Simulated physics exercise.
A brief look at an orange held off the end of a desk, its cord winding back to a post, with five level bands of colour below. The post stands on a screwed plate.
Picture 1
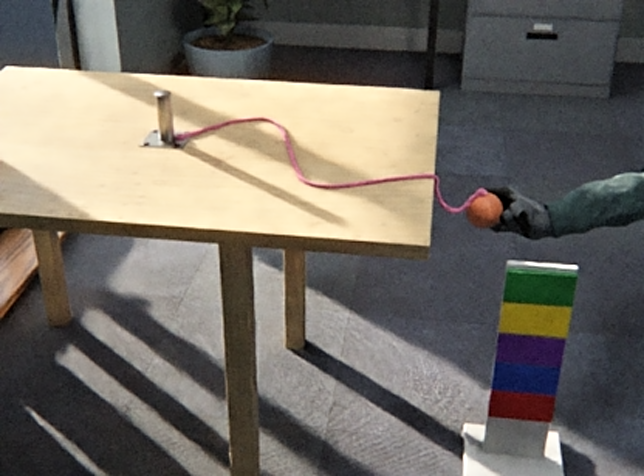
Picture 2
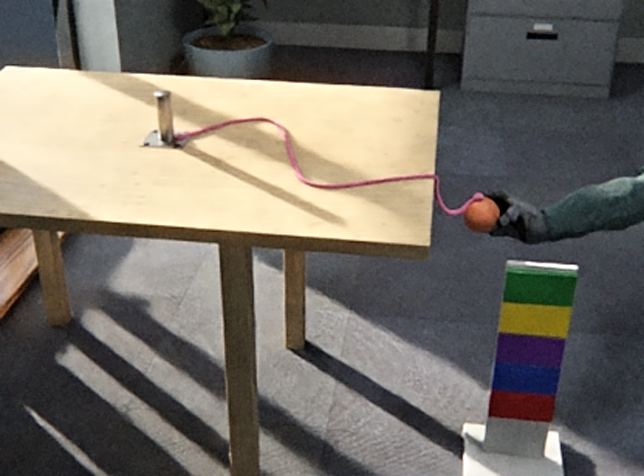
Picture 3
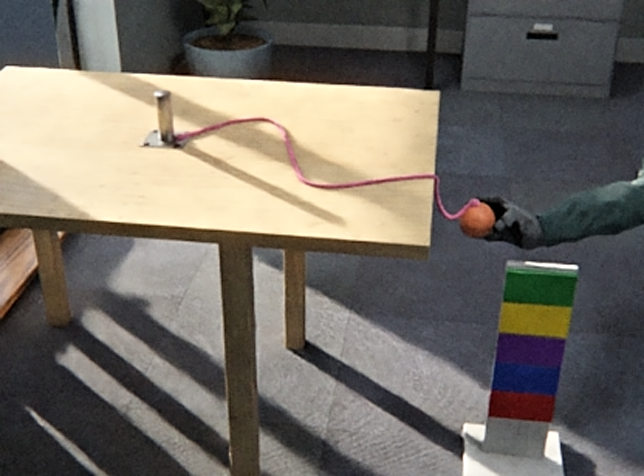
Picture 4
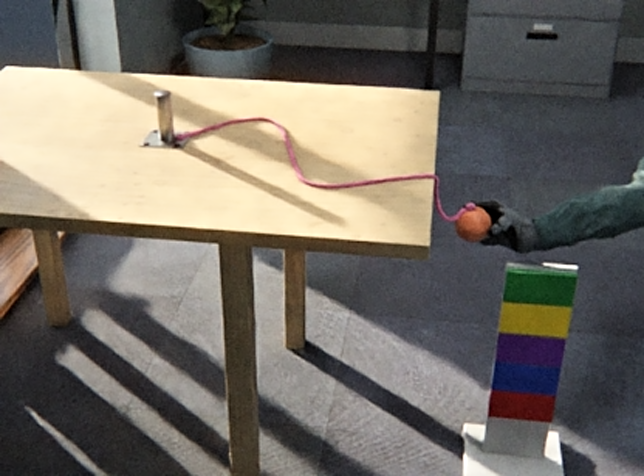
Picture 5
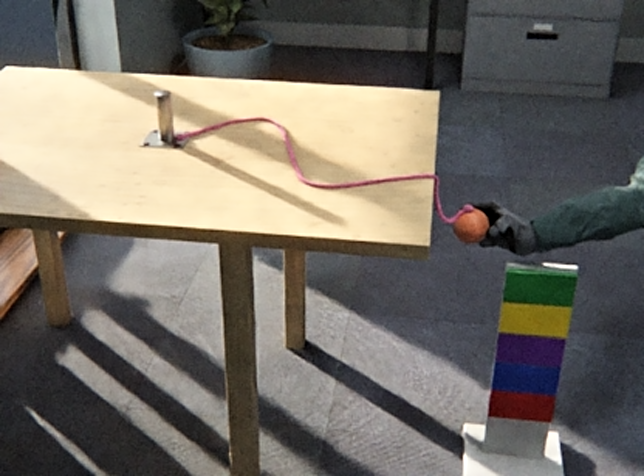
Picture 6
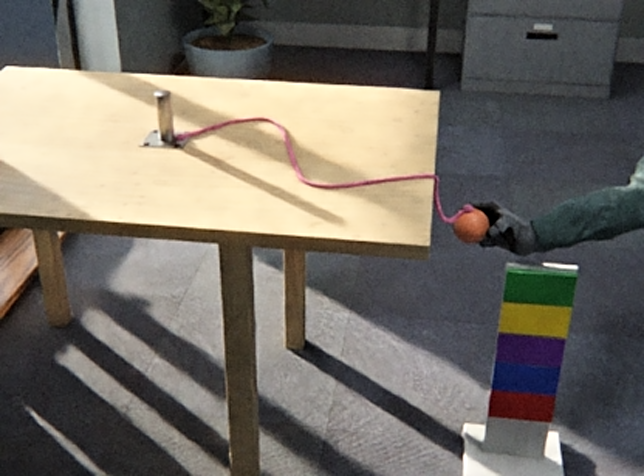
We see a gloved hand holding an orange ball beside a wooden table, a pink cord winding back to a metal post, with coloured bands below; the hand shifts the ball slightly left and down, while the cord barely moves.
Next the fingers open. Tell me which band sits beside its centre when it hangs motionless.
The blue one sits beside it.
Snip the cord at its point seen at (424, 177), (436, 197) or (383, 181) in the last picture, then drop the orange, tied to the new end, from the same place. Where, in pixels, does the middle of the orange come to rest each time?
Try by try: (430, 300), (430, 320) and (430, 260).
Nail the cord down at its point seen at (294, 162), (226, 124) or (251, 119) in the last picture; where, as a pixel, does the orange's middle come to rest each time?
Going through the tries, I'd expect close to (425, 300), (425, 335) and lastly (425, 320).
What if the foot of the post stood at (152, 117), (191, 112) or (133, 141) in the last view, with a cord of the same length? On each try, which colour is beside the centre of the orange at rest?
Purple; blue; purple.
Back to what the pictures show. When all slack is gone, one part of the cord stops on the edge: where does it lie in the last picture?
Roughly (301, 178).
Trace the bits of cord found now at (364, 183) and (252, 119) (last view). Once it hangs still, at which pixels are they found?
They finish at (431, 218) and (267, 144) respectively.
Soon after, orange near (428, 333); level with purple.
Then, orange near (416, 345); level with blue.
At rest, orange near (419, 349); level with blue. Its middle rests at the blue band.
